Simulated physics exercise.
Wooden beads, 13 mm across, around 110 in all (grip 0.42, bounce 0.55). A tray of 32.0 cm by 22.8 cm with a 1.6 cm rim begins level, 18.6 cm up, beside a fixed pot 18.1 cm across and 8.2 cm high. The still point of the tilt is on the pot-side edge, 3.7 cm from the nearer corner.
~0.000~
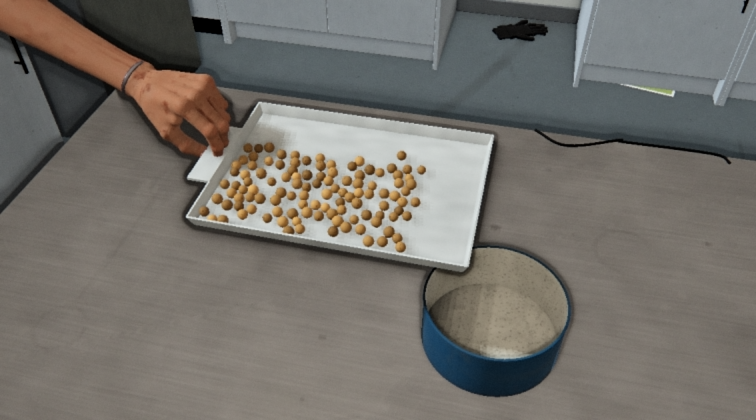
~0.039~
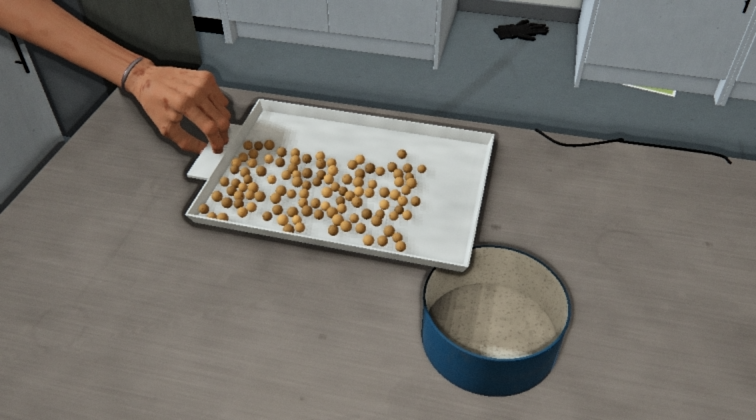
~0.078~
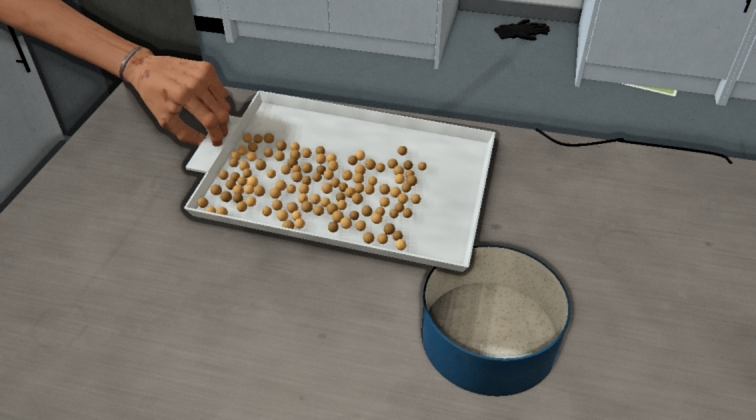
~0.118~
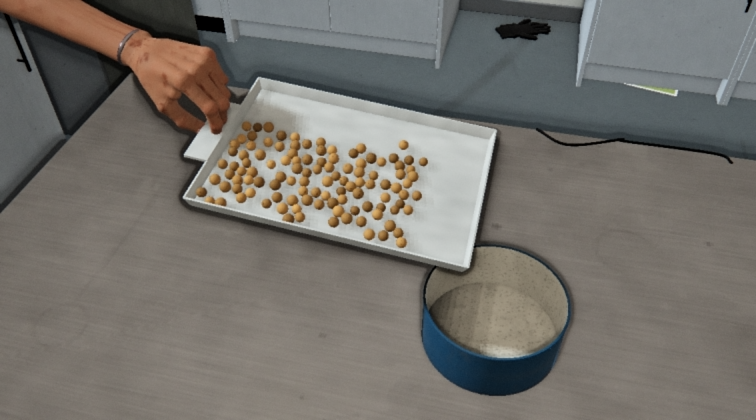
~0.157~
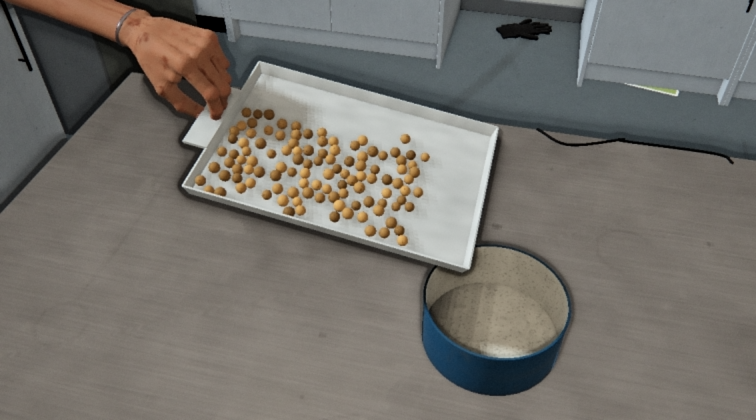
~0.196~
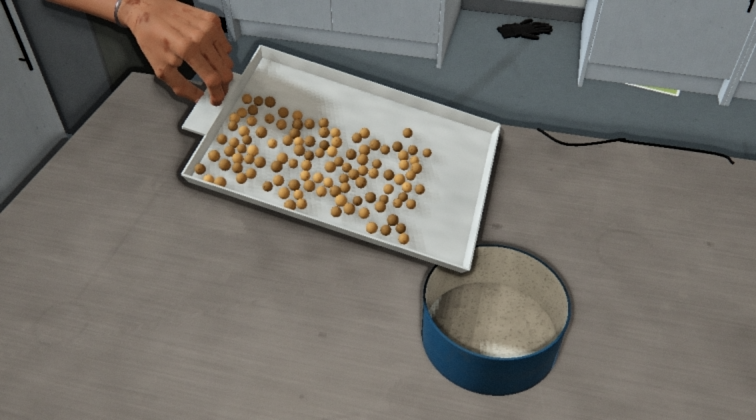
On a grey wood-grain worktop, a hand raises the left end of a white tray of wooden beads beside a blue pot.
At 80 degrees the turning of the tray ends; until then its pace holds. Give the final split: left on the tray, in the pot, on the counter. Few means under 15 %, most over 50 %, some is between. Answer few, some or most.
Left on the tray: Few; in the pot: Most; on the counter: Some.
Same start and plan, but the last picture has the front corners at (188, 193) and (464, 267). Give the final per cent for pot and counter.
Pot 40, counter 60.
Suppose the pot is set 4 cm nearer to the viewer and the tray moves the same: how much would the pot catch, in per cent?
Then about 90 per cent.
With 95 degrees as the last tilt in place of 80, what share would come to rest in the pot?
In that case some 65 per cent.
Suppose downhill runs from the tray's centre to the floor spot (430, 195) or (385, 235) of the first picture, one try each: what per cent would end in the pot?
Some 70 and 45 per cent.
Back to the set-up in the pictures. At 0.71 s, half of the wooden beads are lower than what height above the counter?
Roughly 20 cm.
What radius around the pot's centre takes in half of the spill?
About 34 cm.
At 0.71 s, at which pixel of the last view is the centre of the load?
Around (481, 258).
After 0.51 s, tilt 47 degrees; the tray holds 100 %, the pot 0 %.
Then, at 0.71 s, tilt 68 degrees; the tray holds 65 %, the pot 10 %.
Then, at 1.03 s, tilt 80 degrees; the tray holds 5 %, the pot 55 %.
In the end, at 2.1 s, tray 0 %, pot 65 %, counter 35 %.
